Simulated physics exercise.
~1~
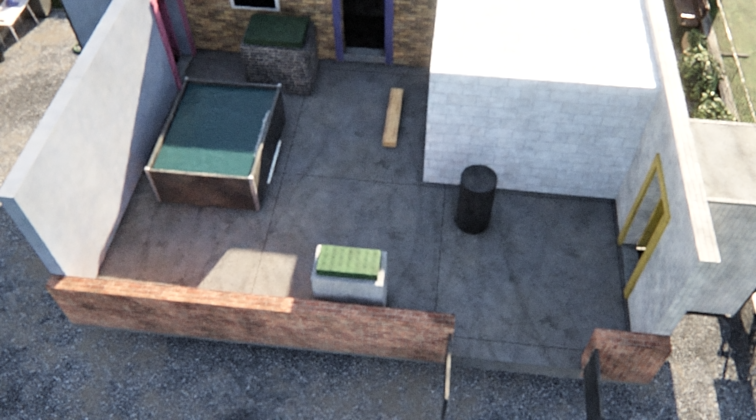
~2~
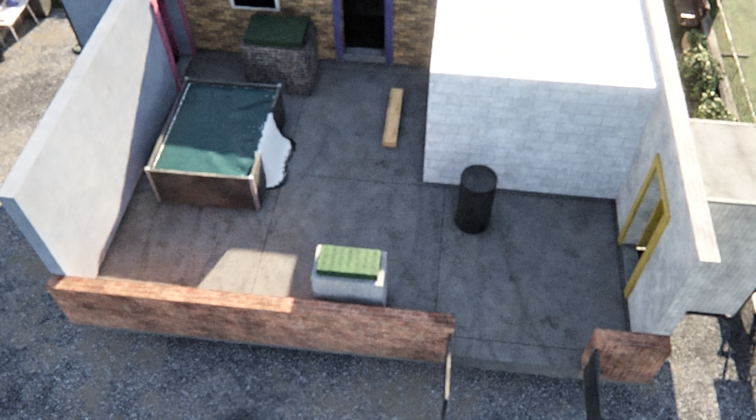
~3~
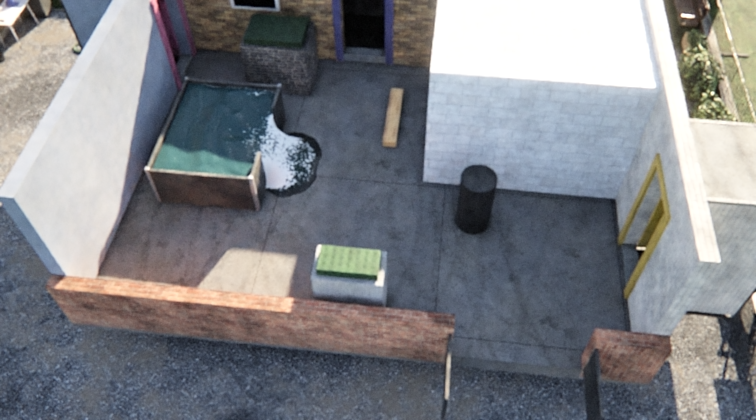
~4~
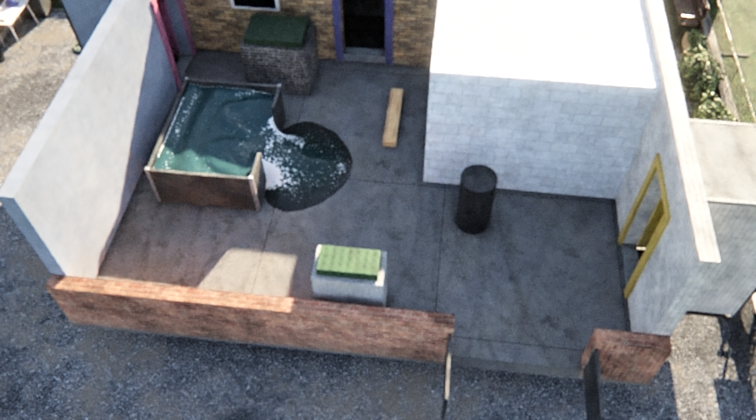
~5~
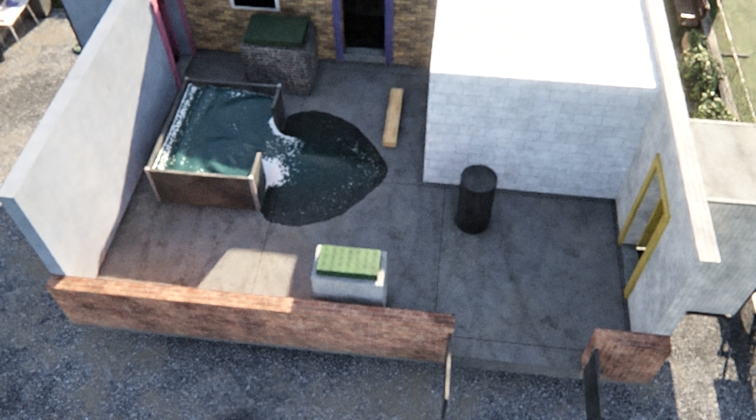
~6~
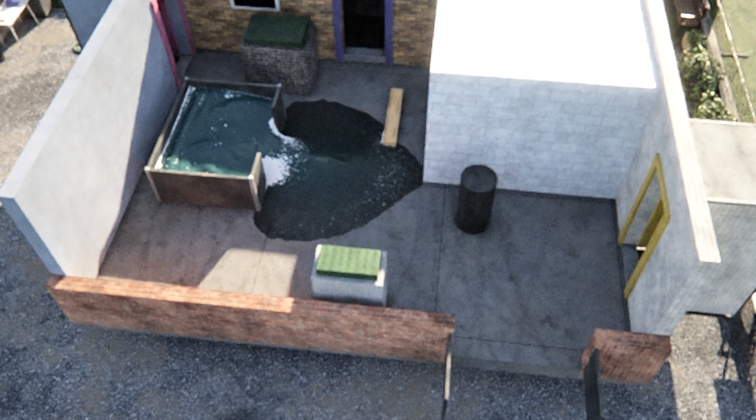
Dark water burst from the right side of an open tank in a walled yard, foaming at the gap, then spread rightward across the grey floor in a widening pool that reached the wooden sleeper.
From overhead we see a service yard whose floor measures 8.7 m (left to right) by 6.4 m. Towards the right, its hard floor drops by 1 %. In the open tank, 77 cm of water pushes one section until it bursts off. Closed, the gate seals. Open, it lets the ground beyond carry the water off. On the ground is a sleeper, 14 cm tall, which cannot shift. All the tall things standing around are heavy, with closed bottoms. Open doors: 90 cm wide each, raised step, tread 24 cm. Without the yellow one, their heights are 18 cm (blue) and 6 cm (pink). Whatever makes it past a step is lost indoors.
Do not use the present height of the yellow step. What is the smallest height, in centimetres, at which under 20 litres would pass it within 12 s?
The smallest such height is roughly 6.5 cm.
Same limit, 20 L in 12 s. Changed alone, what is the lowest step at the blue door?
About 13.0 cm at blue.
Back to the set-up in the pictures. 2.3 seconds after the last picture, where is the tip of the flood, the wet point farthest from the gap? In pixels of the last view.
In the last picture, around (632, 360).
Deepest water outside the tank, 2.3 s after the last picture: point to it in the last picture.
Around (427, 69).
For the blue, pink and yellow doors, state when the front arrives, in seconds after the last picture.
Arrival: Blue 1.2 s, pink 3.8 s, yellow 1.8 s.
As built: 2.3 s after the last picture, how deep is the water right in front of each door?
Blue 17, pink 0, yellow 4 cm.
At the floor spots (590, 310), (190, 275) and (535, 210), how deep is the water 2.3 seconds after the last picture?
Going through the spots in order gives 2, 0 and 4 centimetres.
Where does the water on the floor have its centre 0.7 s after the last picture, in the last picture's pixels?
My guess is close to (278, 162).
Then, 0.7 s after the last picture water covers 35 % of the floor, deepest (39 cm) near (281, 166); it has not reached the yellow door.
Then, 2.3 s after the last picture water covers 55 % of the floor, deepest (32 cm) near (427, 69); 4 cm at the yellow door, 0 litres in over its 8 cm step.
Then, 11.3 s after the last picture water covers 90 % of the floor, deepest (10 cm) near (513, 307); 9 cm at the yellow door, 7 litres in over its 8 cm step.
At the yellow door as built, the water peaked near 10 cm, 4.9 s after the last picture.
Run again over the same 12 s with other heights there, 38 litres in over 5 cm, 14 litres over 7 cm. The limit of 20 litres is kept from about 6.5 cm up.
